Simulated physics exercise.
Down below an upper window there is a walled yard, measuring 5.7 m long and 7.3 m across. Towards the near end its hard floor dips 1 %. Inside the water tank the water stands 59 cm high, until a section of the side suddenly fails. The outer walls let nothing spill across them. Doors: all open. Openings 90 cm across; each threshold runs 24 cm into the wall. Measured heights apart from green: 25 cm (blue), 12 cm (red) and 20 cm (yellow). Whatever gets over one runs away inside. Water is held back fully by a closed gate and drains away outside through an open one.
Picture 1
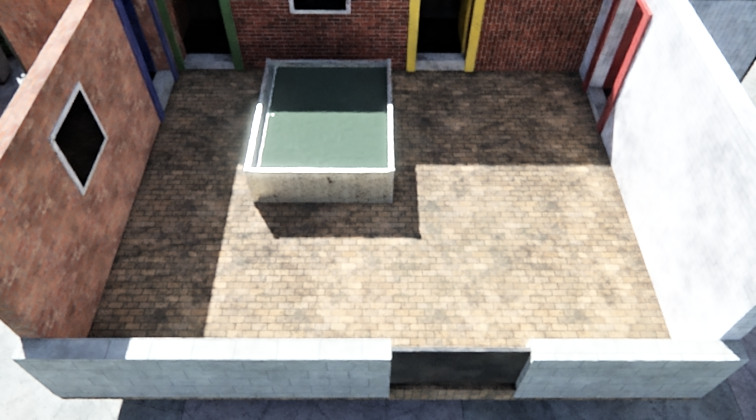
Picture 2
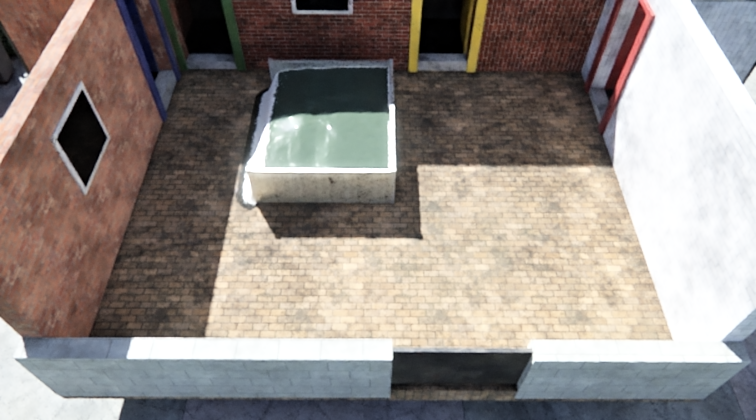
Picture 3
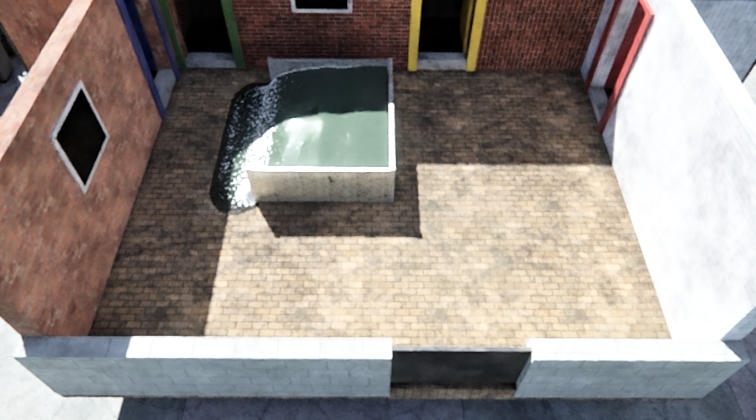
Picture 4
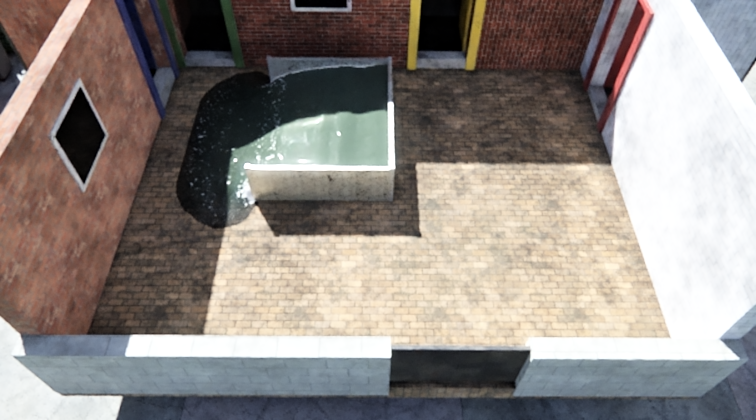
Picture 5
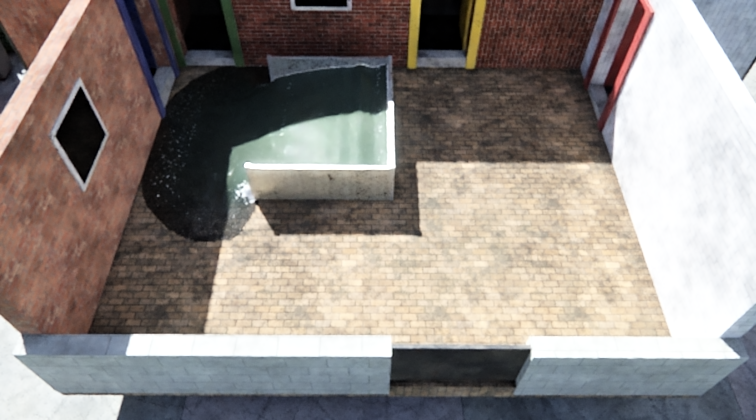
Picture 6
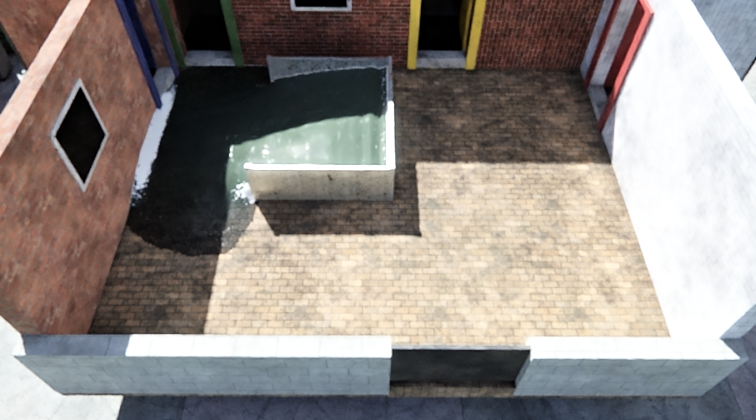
The clip shows a walled brick-paved yard with a tank of still water near the back wall; water then pours out of its left side, spreads across the paving toward the left wall, and reaches the green doorway.
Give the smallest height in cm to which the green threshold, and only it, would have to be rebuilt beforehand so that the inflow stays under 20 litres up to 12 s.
Roughly 29 cm.
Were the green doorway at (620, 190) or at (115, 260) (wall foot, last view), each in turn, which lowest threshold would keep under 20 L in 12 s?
Minimums: About 7.5 cm and 12.5 cm.
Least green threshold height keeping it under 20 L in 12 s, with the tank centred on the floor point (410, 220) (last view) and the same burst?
Then about 22 centimetres at the least.
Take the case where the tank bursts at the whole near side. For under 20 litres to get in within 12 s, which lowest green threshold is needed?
At least roughly 11.5 centimetres tall.
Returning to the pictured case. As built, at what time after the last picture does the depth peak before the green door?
Roughly at 1.4 s.
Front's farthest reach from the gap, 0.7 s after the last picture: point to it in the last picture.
The tip of the flood lies near (97, 312).
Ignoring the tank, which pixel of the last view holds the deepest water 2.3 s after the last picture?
About (78, 366).
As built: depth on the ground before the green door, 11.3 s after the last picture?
About 6.0 cm.
Then, 0.7 s after the last picture water covers 20 % of the floor, deepest (43 cm) near (163, 149); 20 cm at the green door, 1 litre in over its 16 cm threshold.
Then, 2.3 s after the last picture water covers 35 % of the floor, deepest (36 cm) near (78, 366); 29 cm at the green door, 110 litres in over its 16 cm threshold.
Then, 11.3 s after the last picture water covers 100 % of the floor, deepest (12 cm) near (467, 368); 6 cm at the green door, 149 litres in over its 16 cm threshold.
At the green door as built, the water peaked near 32 cm, 1.3 s after the last picture.
With a threshold of 24.5 cm, 48 litres would have come in within the 12 s; with 33 cm, 7 litres. So under 20 litres takes about 29 cm.
